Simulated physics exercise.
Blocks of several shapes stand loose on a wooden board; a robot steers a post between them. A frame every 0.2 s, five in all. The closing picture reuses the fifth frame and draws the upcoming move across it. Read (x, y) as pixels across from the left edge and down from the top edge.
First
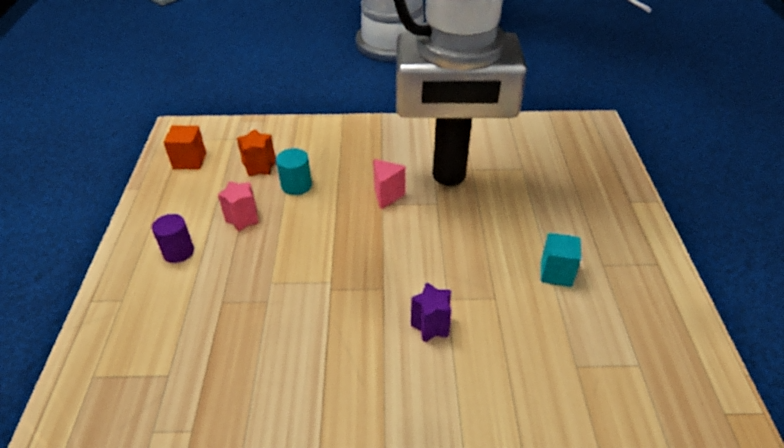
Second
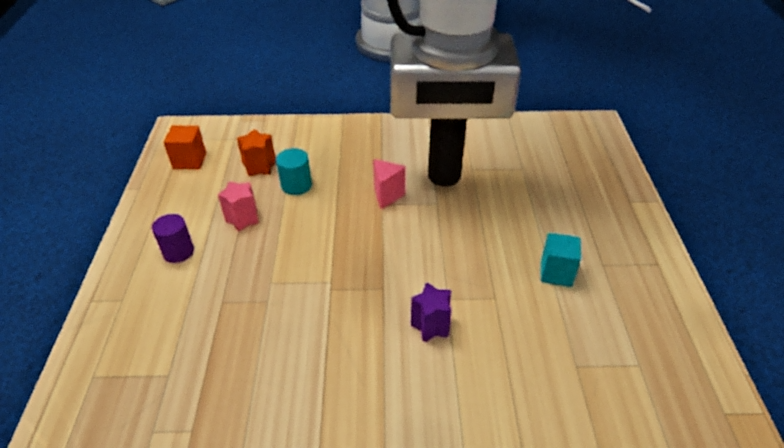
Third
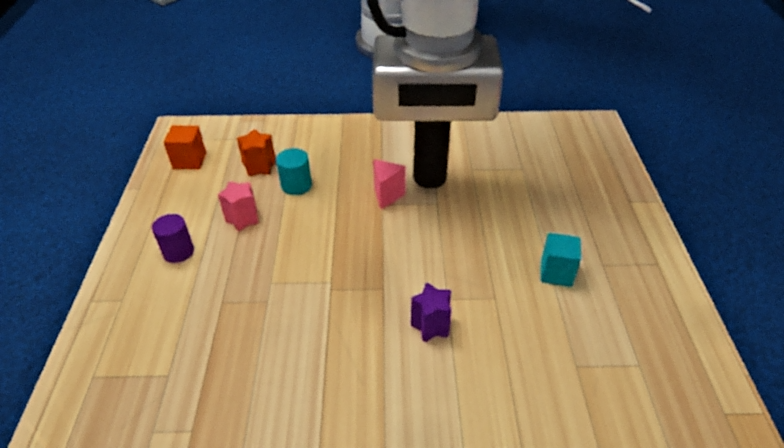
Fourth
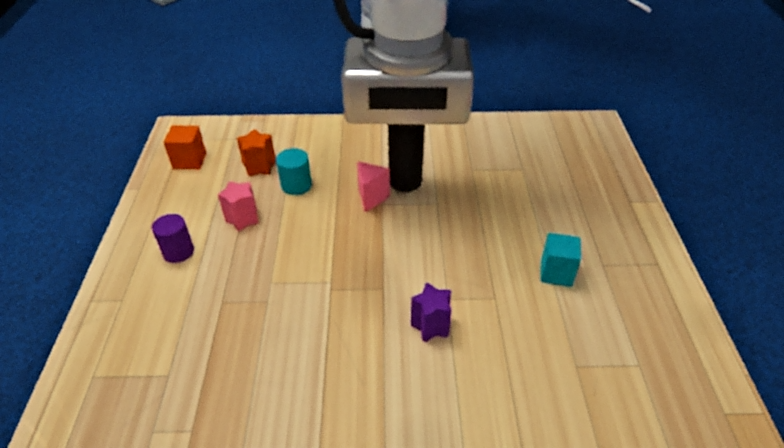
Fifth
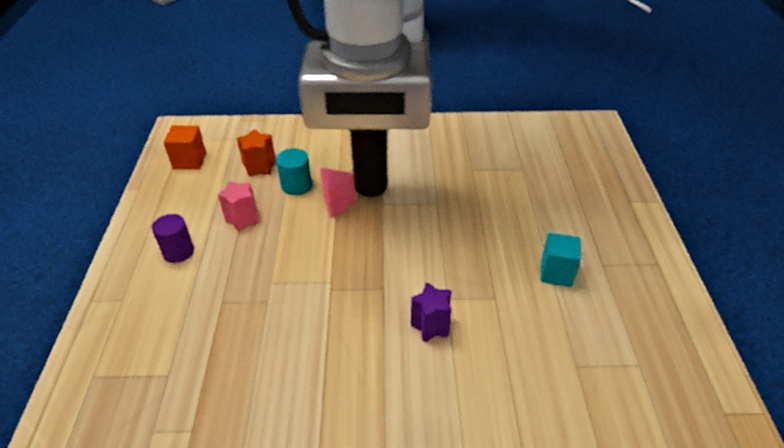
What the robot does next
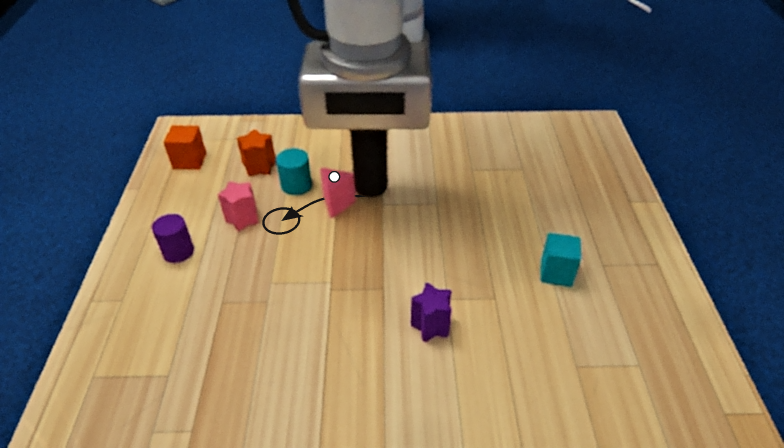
A robot's dark post stands to the right of a pink triangular block on a wooden board scattered with colourful blocks, then slides left towards it. The post meets the pink block and pushes it left, turning it slightly and bringing it closer to the turquoise cylinder, while the other blocks stay still.
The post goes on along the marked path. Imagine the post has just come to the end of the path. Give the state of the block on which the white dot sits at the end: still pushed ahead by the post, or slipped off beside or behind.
Pushed along.
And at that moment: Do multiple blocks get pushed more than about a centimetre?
No.
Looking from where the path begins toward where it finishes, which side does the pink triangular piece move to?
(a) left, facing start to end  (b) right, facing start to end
Correct choice: A.
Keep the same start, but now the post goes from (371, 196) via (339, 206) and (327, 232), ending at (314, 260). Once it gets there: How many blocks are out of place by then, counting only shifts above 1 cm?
The result: One block.
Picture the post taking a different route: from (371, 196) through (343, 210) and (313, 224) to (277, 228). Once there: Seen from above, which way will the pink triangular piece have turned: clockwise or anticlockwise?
Looking down, my answer is that the pink triangular piece rotates clockwise.
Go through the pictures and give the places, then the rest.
The first picture shows post's lower end at (449, 176); turquoise circle at (292, 157); pink triangular piece at (387, 168).
The second picture shows post at (444, 177); blocks still.
The third picture shows post at (430, 179); blocks still.
The fourth picture shows post at (405, 182); pink triangular piece at (370, 171).
The fifth picture shows post at (371, 187); turquoise circle at (292, 157); pink triangular piece at (334, 177).
Drawn move, from (371, 196) through (339, 197) and (308, 205) to (281, 221); the dot is on the pink triangular piece.
The first path, step by step. One third of the way, post at (337, 188); pink triangular piece at (302, 183), turned 30° anticlockwise.
Two thirds of the way, post at (307, 196); pink triangular piece at (281, 193), turned 80° anticlockwise.
At the end, post at (280, 212); turquoise circle still; pink triangular piece at (255, 211), turned 105° anticlockwise.
